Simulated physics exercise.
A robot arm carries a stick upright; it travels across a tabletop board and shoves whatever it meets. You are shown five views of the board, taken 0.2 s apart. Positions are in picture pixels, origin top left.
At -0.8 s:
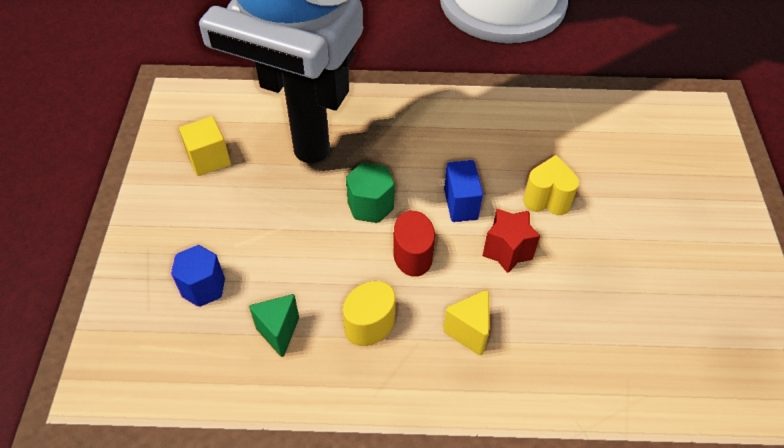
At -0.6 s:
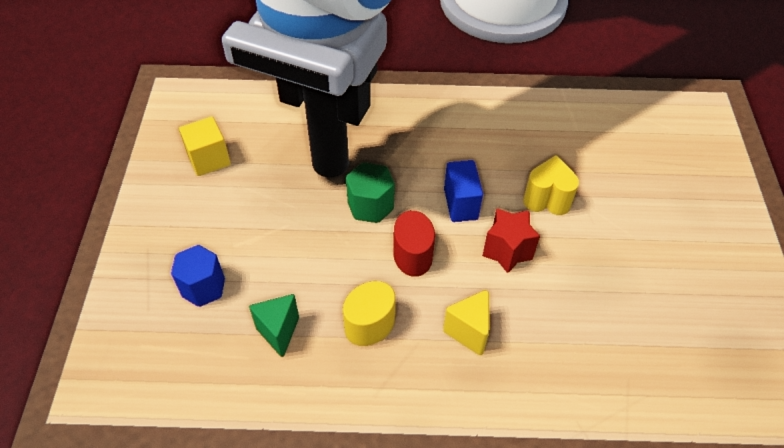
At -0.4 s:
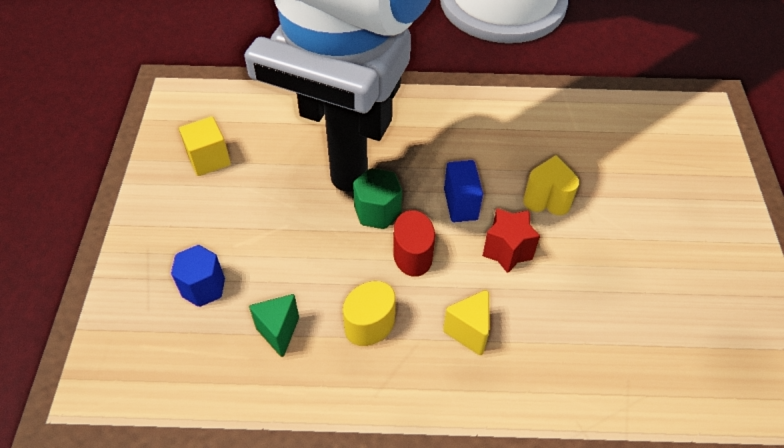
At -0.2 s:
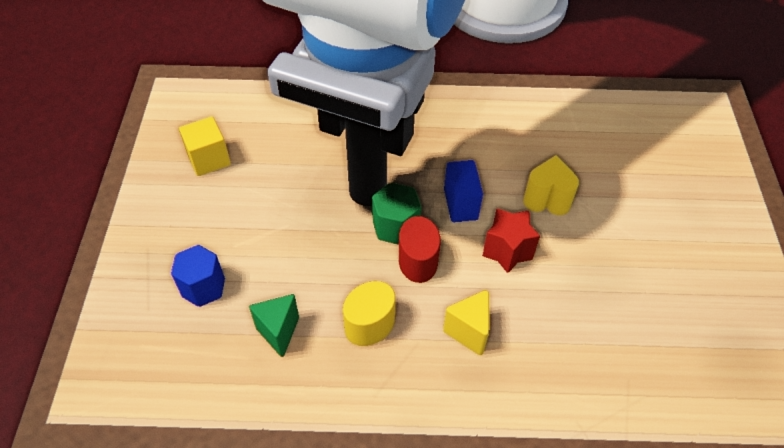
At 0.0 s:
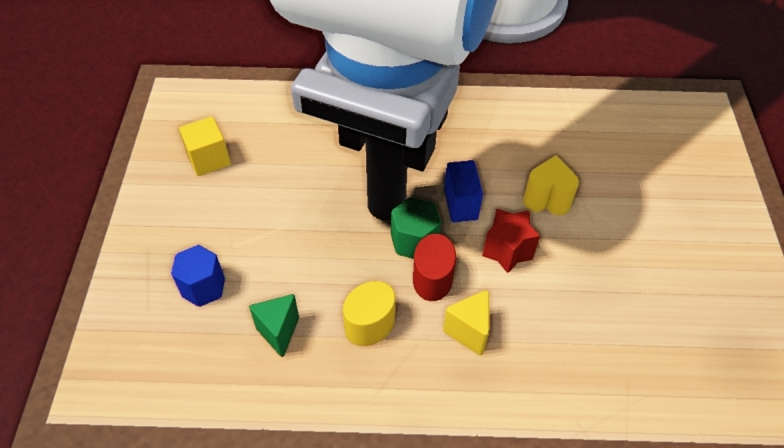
On a wooden board scattered with colored blocks, a robot arm moved its black stick down and to the right, pushing the green hexagonal block a short way, which then nudged the red oval one.
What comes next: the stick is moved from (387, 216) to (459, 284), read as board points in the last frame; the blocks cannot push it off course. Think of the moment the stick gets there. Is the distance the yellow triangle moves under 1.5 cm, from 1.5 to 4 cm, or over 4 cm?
Middling, 1.5 to 4 cm.
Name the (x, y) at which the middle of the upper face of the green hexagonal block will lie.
It is at (509, 268).
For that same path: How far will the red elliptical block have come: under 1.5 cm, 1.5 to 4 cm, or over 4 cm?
Distance: More than 4 cm.
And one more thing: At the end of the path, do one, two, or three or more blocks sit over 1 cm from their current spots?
There will be three or more blocks that move more than 1 cm.
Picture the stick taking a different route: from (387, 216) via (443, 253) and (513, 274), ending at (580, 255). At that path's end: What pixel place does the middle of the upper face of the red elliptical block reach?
The middle of its upper face will lie at (468, 297).
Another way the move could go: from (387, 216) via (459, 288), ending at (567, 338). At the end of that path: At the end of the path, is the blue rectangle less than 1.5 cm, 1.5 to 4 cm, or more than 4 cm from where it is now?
Distance: Less than 1.5 cm.
On the path given first. Halfway along, stick (423, 239); green hexagonal block (461, 247), turned 20° anticlockwise; red elliptical block (462, 286), turned 65° clockwise; yellow triangle (476, 320).
At the end, stick (461, 275); green hexagonal block (509, 268), turned 35° anticlockwise; red elliptical block (474, 299), turned 95° clockwise; yellow triangle (481, 335), turned 20° clockwise; red star not moved.
